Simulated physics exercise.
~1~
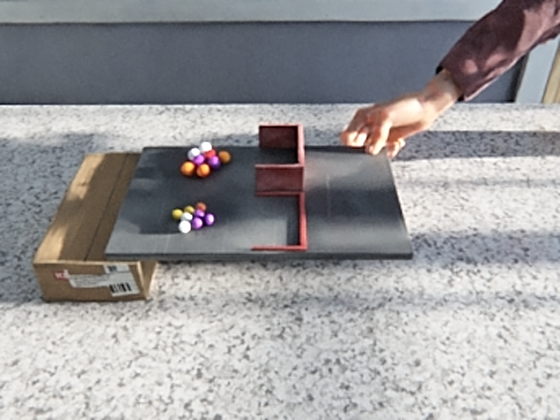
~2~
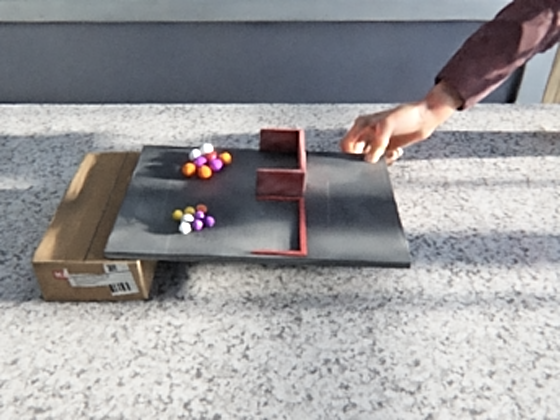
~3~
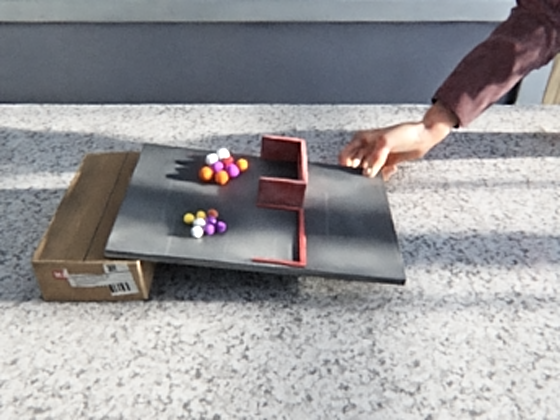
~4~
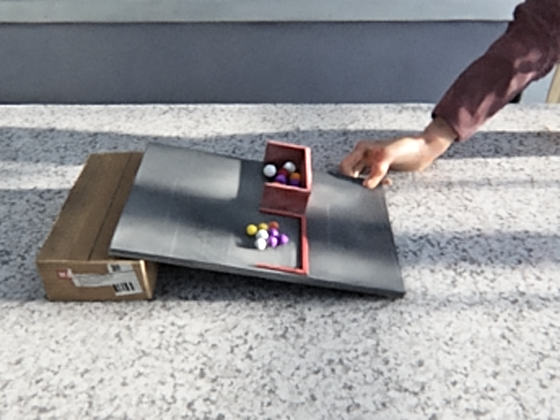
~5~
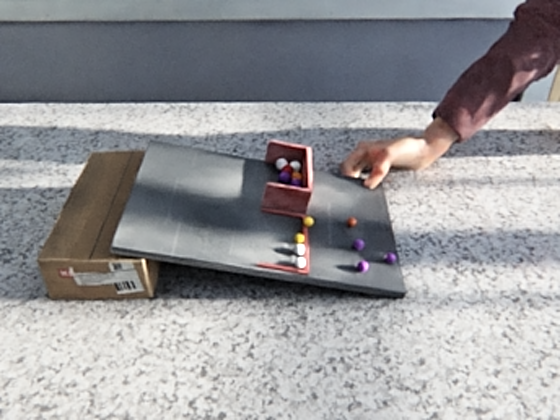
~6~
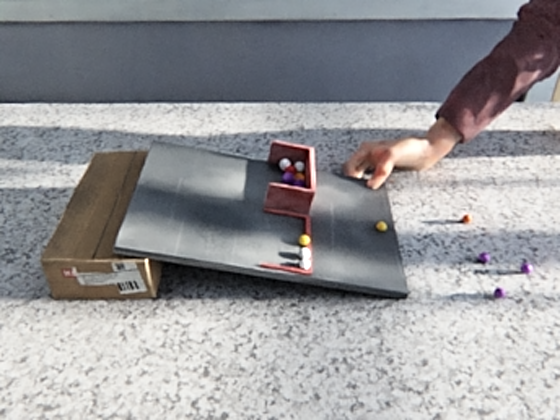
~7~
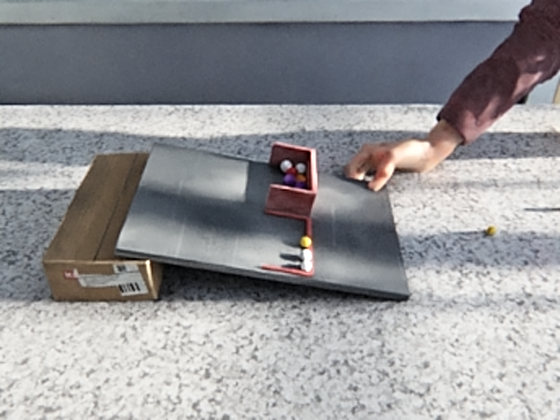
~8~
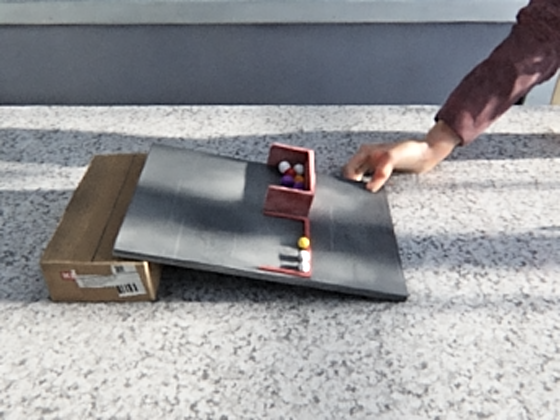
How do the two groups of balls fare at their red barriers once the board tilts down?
Most of the front balls get past their barrier and roll off the board, with a few left behind at it. The back balls are stopped and stay gathered behind theirs.
A hand lowers a board, most front balls roll off, and red walls hold the rest.
